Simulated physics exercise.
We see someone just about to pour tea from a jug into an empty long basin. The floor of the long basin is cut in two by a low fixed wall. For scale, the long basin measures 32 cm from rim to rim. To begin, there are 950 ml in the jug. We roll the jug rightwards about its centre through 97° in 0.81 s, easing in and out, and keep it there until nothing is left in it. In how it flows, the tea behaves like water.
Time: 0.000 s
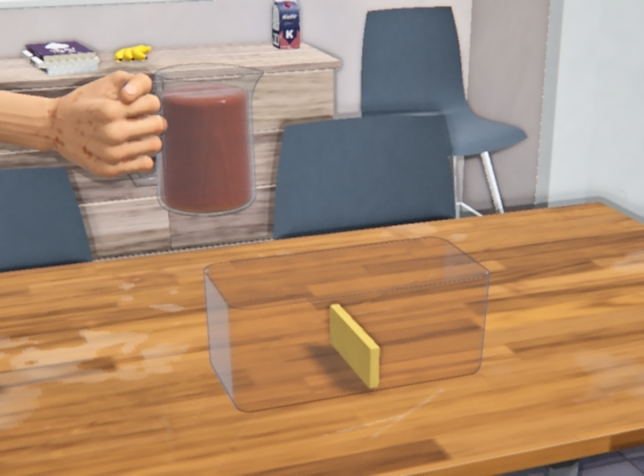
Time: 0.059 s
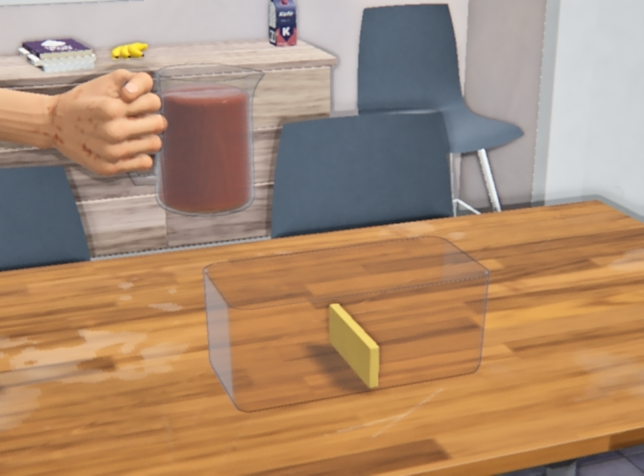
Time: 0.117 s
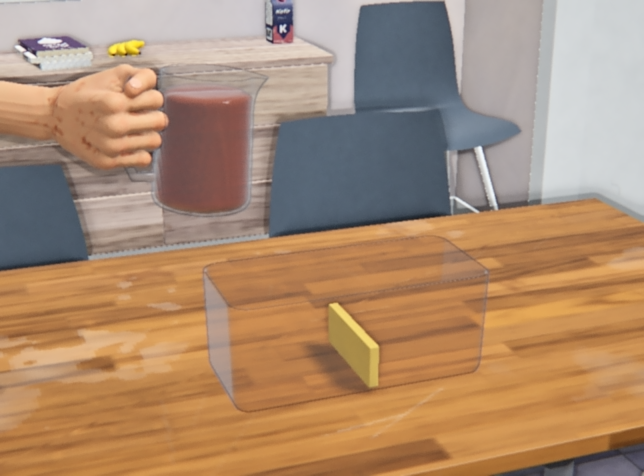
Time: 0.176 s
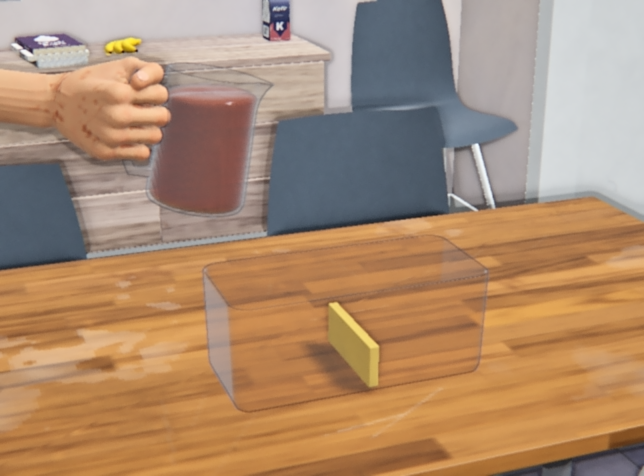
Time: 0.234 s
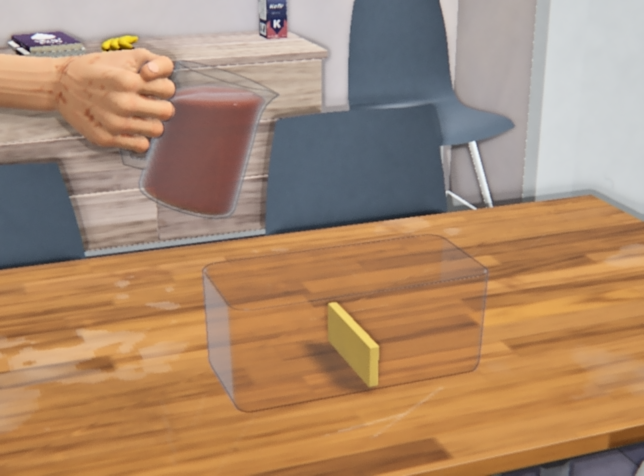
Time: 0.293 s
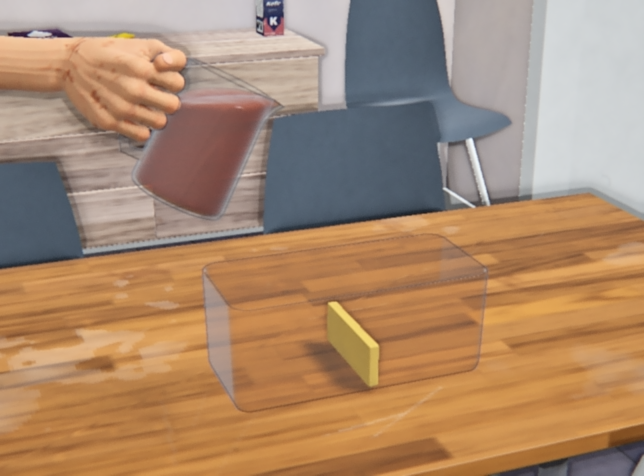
At the start, a hand holds a clear jug of reddish-brown tea upright above a wooden table, where an empty transparent basin stands with a yellow upright piece inside. The hand then gradually tilts the jug to the right, and the tea shifts toward the lowered side, staying inside the jug.
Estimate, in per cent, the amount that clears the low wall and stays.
Roughly 42 percent.
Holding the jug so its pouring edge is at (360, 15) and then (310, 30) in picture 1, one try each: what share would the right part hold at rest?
50 per cent first, 90 per cent second.
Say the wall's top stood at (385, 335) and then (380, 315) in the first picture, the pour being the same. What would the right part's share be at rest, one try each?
First 10, then 0 per cent.
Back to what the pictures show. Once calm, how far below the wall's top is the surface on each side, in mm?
Noted: Left near 28 mm, right near 32 mm.
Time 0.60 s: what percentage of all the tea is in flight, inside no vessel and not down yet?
Estimate: About 18 % of all of it.
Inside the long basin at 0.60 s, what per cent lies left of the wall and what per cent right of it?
I'd say about 2 left and about 3 right.
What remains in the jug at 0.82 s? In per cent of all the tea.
Close to 38 percent of the whole amount.
After 0.60 s the tilt is 82° and 77 per cent is still to pour, 2 is left of the wall and 3 right of it.
After 0.82 s the tilt is 97° and 38 per cent is still to pour, 20 is left of the wall and 19 right of it.
After 1.06 s the tilt is 97° and 14 per cent is still to pour, 36 is left of the wall and 41 right of it.
After 1.31 s the tilt is 97° and 5 per cent is still to pour, 49 is left of the wall and 42 right of it.
In the end 56 per cent lies left of the wall, 42 right of it and 1 outside.
